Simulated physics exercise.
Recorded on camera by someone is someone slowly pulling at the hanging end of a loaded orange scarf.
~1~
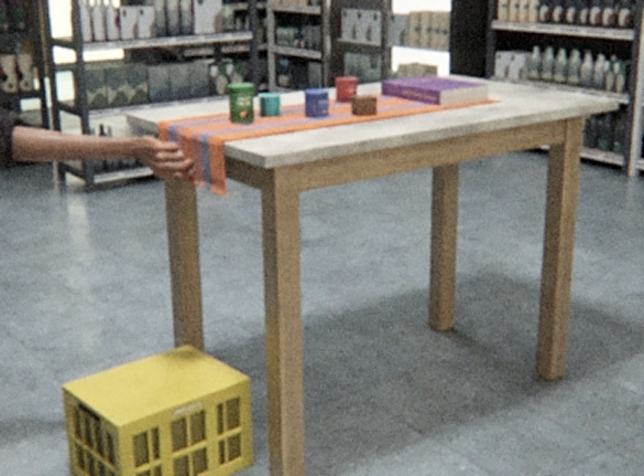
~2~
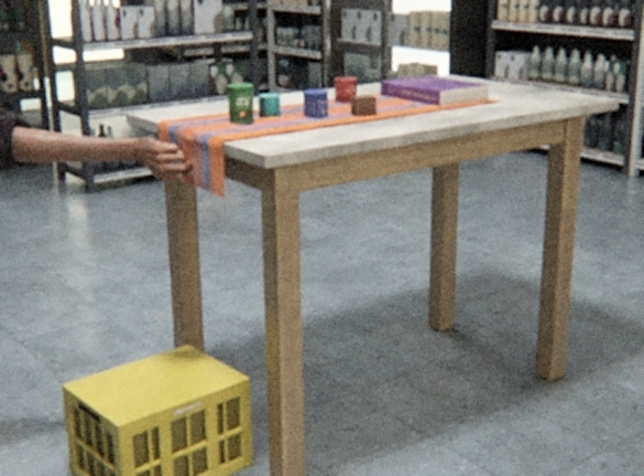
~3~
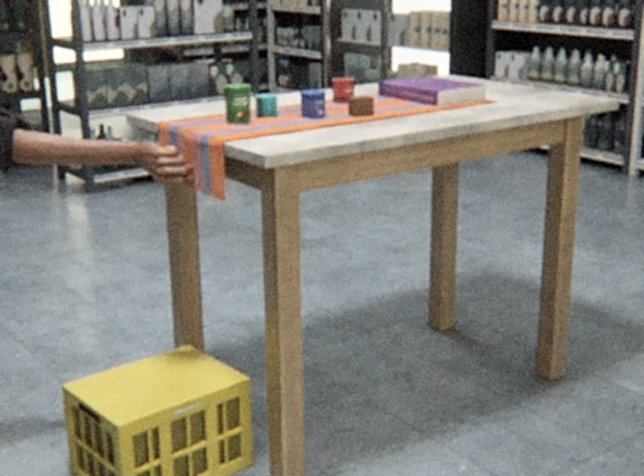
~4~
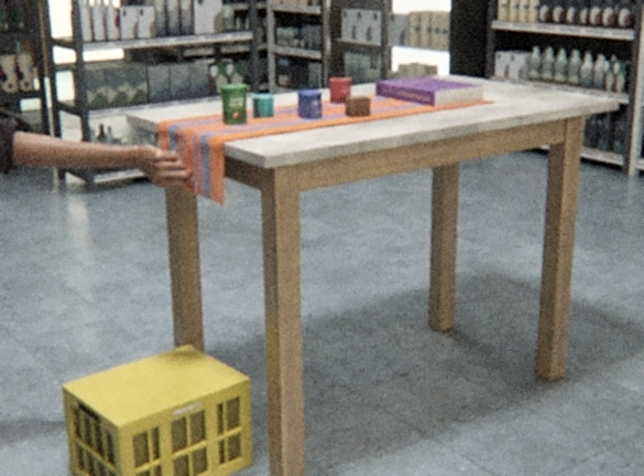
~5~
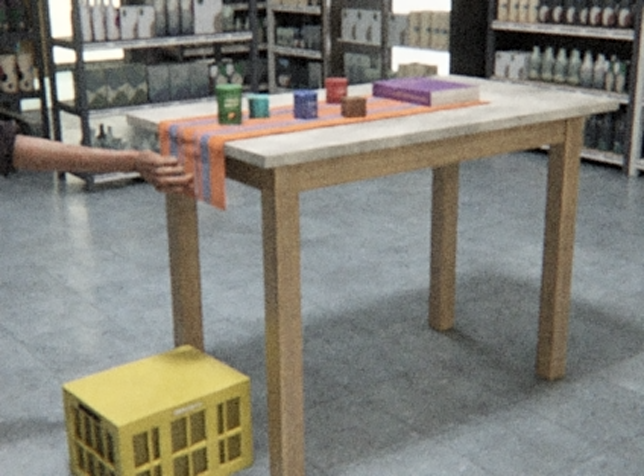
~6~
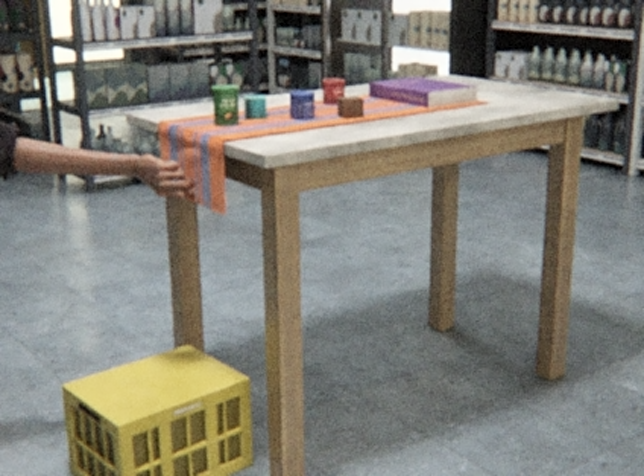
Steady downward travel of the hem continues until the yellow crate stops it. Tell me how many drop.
The total lost is four.
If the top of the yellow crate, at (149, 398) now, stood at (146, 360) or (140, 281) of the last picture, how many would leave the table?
Over the edge go 3 and 1.
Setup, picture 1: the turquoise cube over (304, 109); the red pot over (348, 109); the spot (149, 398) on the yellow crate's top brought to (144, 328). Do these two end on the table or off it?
Turquoise cube: Safe; red pot: Safe.
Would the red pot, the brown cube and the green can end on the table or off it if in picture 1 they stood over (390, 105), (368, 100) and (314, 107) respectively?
Fate of the red pot: It stays; fate of the brown cube: It stays; fate of the green can: It goes.
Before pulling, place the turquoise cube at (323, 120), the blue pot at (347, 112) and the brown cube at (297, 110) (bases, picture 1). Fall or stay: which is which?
Of the three, the turquoise cube takes a tumble, the blue pot takes a tumble, the brown cube takes a tumble.
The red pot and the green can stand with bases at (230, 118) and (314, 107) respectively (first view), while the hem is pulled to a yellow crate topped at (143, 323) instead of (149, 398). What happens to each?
The red pot? Lost. The green can? Safe.
Soon after, hem near (193, 288); green can and turquoise cube gone.
After that, hem near (195, 347); green can, turquoise cube and blue pot gone.
In the end, hem on the crate; green can, turquoise cube, blue pot and brown cube gone. The count of fallen things is four.
